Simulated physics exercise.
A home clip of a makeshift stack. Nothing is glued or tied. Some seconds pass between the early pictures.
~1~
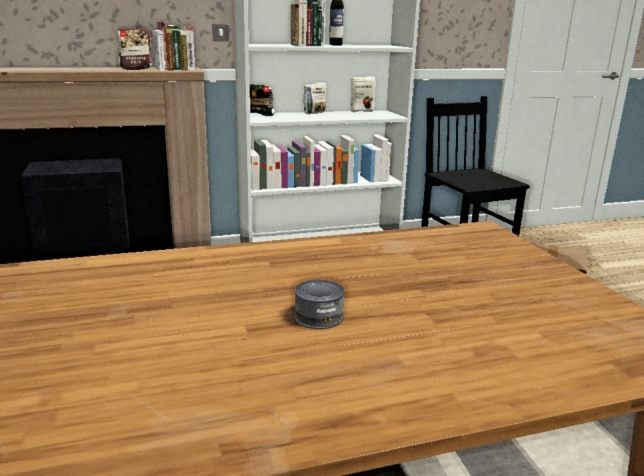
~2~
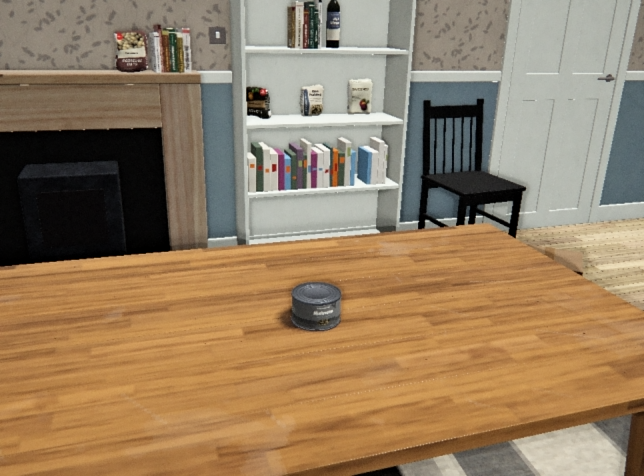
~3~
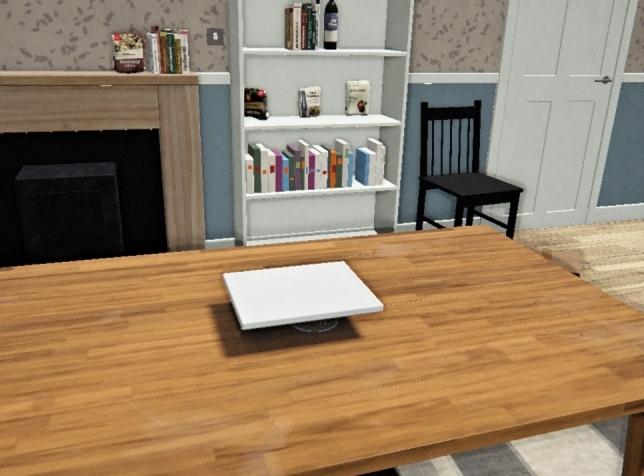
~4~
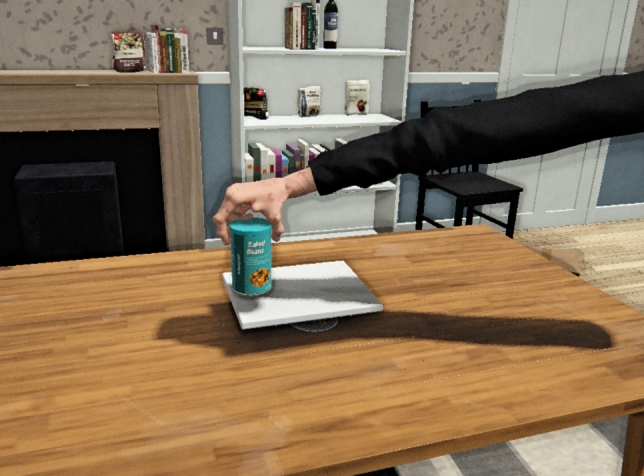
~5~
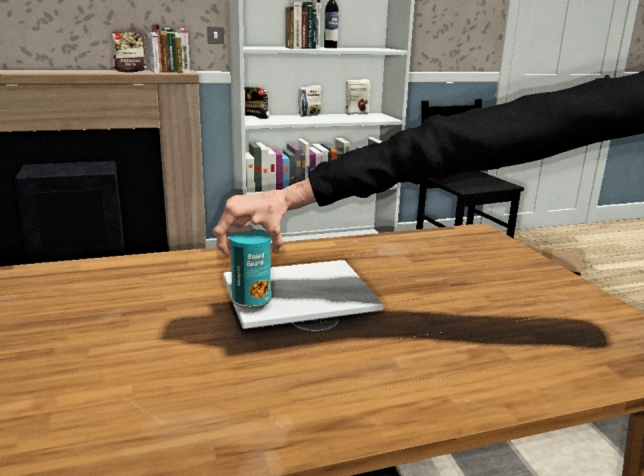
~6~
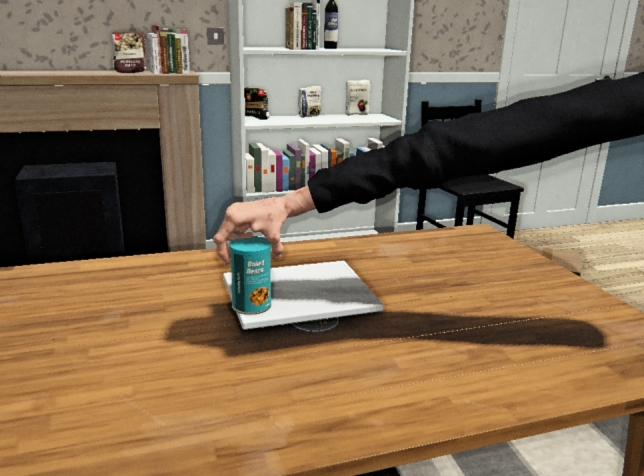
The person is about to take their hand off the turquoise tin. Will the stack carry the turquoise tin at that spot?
Here the stack loses its balance.
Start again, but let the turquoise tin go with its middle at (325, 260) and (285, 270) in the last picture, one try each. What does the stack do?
First, it holds; second, it loses its balance.
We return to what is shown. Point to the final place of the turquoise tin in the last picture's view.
Near (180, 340).
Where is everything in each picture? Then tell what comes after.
The last thing is not in view yet, in the first picture.
The last thing is not in view yet, in the second picture.
The last thing is not in view yet; white lid (299, 292), in the third picture.
Still above its spot; turquoise tin (252, 256); white lid (299, 291), in the fourth picture.
Still above its spot; turquoise tin (251, 268); white lid (300, 290), in the fifth picture.
In place under the hand; turquoise tin (251, 275); white lid (300, 291), in the sixth picture.
Then, 0.30 s past the last view, turquoise tin now fallen; white lid rocked 32° from its first pose.
Then, 0.40 s past the last view, white lid rocked 27° from its first pose.
Then, 0.50 s past the last view, white lid rocked 19° from its first pose.
Finally, fallen, turquoise tin; moved from the start, white lid; grey tub still in place. Final places as the last picture's camera would see them, turquoise tin near (180, 341). The stack comes apart.
